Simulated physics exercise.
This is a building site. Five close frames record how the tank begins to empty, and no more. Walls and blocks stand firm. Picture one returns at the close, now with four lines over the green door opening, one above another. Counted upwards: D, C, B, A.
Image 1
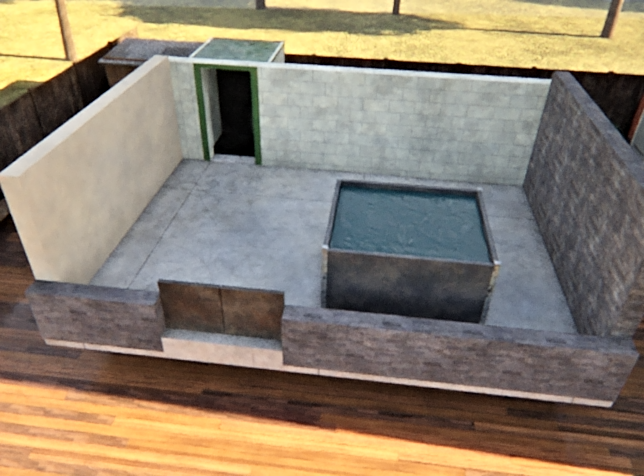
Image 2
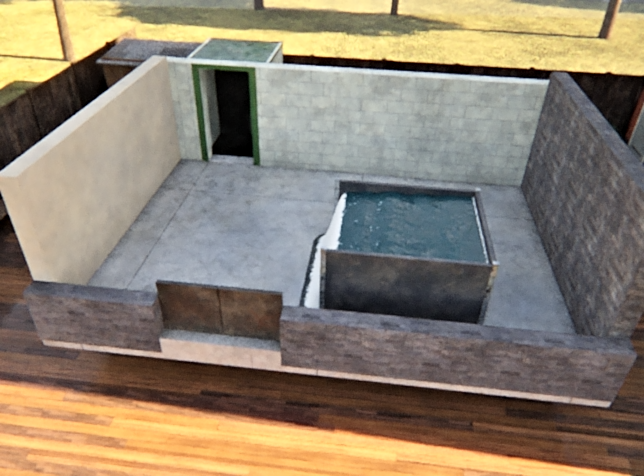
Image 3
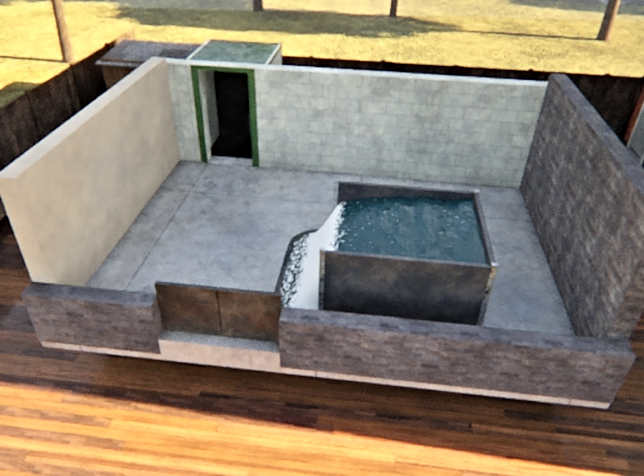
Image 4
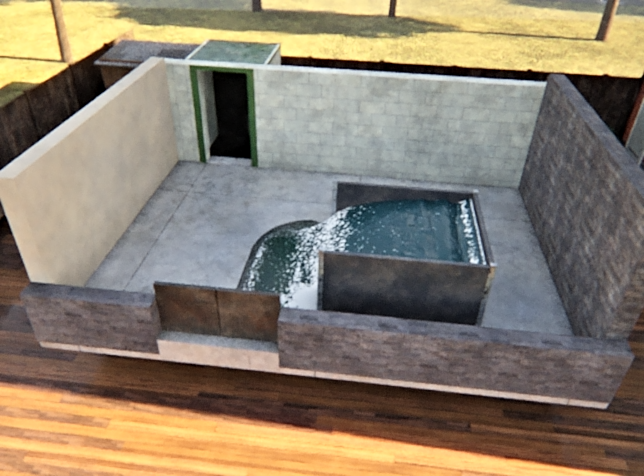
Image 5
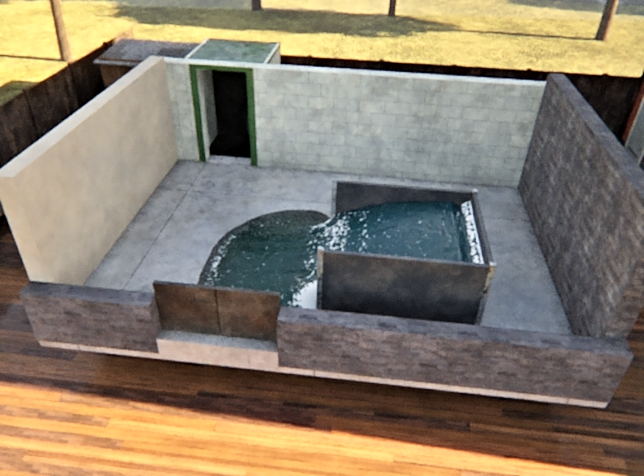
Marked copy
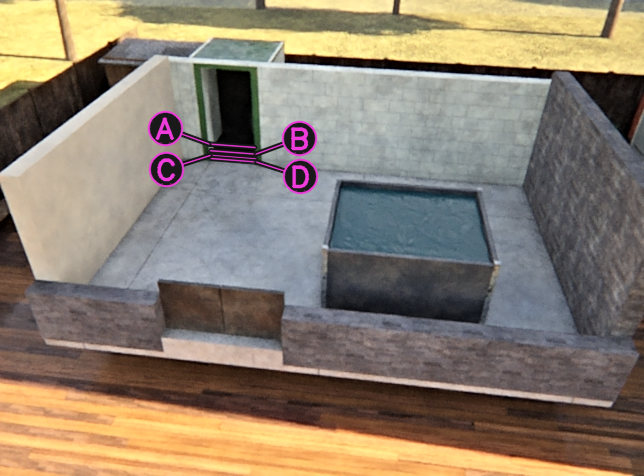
Water sits still in a dark, square tank inside a walled yard with a green-framed doorway at the back and a low brown gate in front. It then pours out over the tank's left side in a white, foaming sheet. A dark, rounded pool spreads leftward across the grey floor behind the gate.
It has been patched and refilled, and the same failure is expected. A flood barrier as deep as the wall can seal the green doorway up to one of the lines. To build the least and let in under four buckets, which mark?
A.
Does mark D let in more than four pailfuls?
Yes, it does.
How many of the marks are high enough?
One of them.
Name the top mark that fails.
That would be B.
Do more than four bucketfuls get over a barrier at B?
Yes, it does.
On the marked copy, A at (232, 145); B at (232, 152); C at (233, 157); D at (233, 160); from the bottom up D, C, B, A.
For mark A, a splash gets over, under a bucket.
For mark B, about 9 bucketfuls get in.
For mark C, dozens of bucketfuls pour in.
For mark D, dozens of bucketfuls pour in.
